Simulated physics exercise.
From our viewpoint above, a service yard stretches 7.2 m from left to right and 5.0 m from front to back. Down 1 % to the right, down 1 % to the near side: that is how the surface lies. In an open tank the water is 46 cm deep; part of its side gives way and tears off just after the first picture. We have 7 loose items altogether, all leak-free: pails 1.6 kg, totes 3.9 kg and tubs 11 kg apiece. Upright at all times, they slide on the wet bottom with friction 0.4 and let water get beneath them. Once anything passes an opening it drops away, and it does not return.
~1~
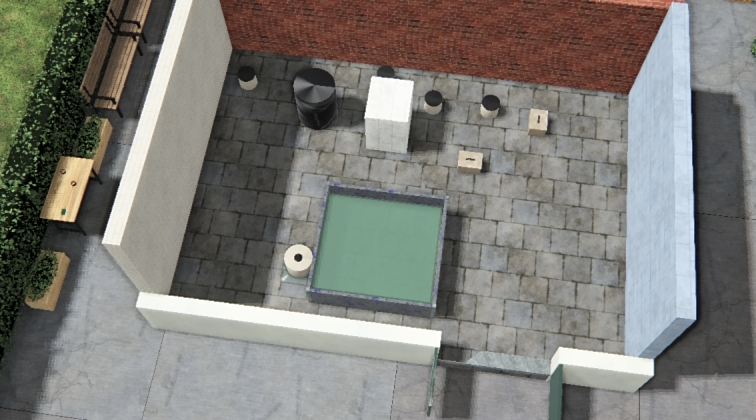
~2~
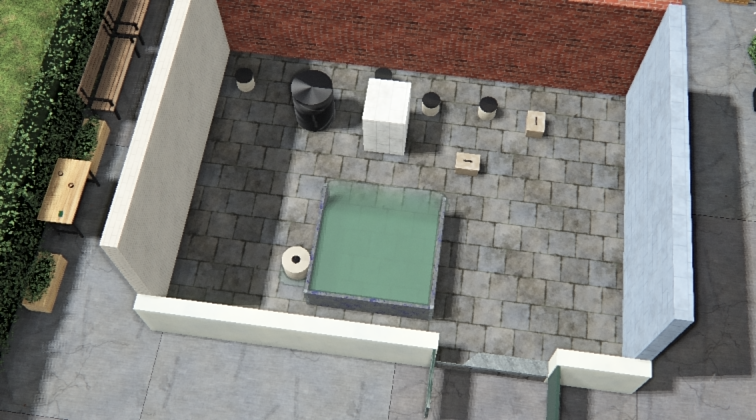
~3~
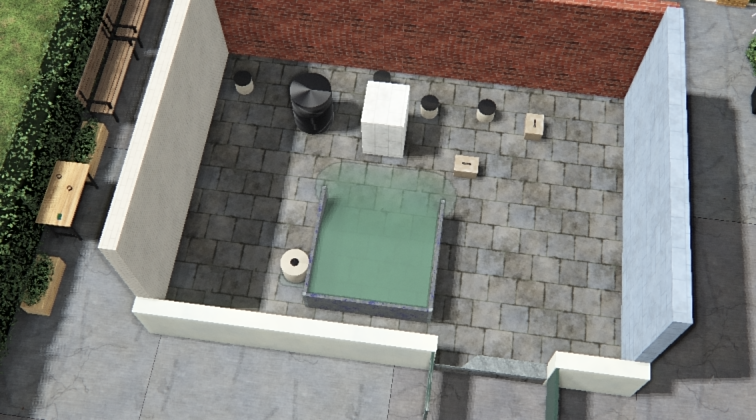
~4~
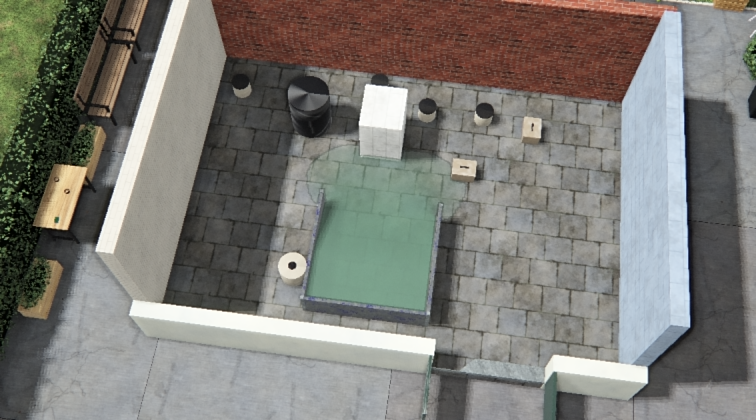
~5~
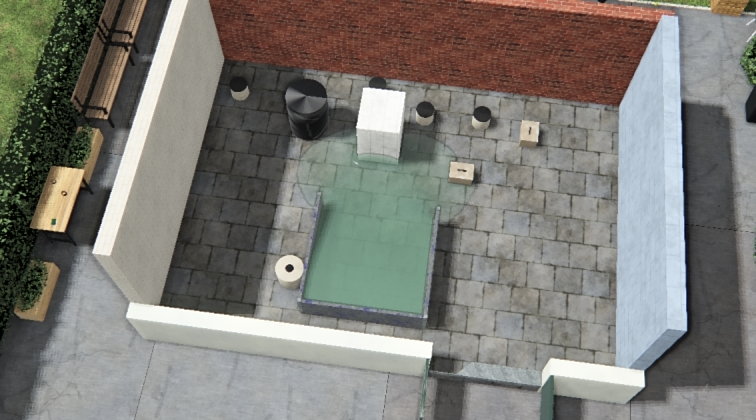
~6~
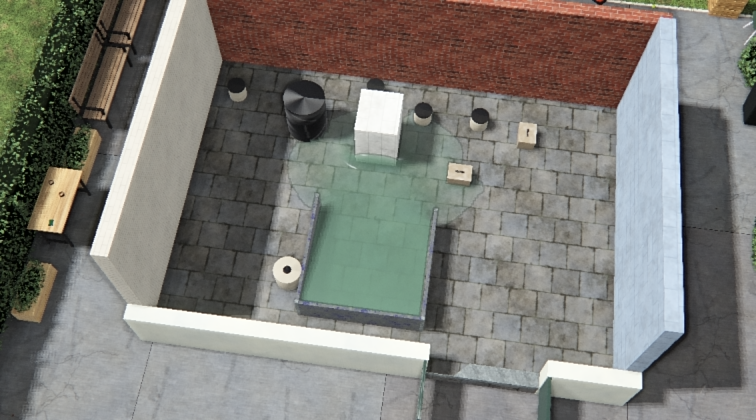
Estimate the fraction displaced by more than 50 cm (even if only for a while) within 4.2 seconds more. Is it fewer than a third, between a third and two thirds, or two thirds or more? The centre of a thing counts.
Two thirds or more.
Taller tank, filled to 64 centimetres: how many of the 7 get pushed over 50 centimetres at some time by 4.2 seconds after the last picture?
It would come to 6 of them.
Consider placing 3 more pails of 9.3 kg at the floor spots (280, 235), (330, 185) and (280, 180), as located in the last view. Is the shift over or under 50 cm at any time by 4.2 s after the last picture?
Outcome: Stays within first, breaks the threshold next, stays within last.
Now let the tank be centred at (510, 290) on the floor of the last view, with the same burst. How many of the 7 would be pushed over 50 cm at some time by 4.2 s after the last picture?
The count would be 6.
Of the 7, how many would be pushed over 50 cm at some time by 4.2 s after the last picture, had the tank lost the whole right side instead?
Then it comes to 1 of them.
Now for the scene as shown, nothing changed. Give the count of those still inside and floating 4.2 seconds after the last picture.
Count at that moment: 6.
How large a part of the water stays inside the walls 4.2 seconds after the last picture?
Around 100 per cent of the water is still in there.
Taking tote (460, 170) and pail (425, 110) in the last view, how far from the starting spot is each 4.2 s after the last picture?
In turn: 200 cm, 120 cm.
Then, 0.4 s after the last picture 1 of 7 are over 50 cm from their spots; 0 afloat.
Then, 1.5 s after the last picture 3 of 7 are over 50 cm from their spots; 4 afloat.
Then, 2.8 s after the last picture 4 of 7 are over 50 cm from their spots; 6 afloat.
Then, 4.2 s after the last picture 5 of 7 are over 50 cm from their spots, and 5 have been at some point; 6 afloat.
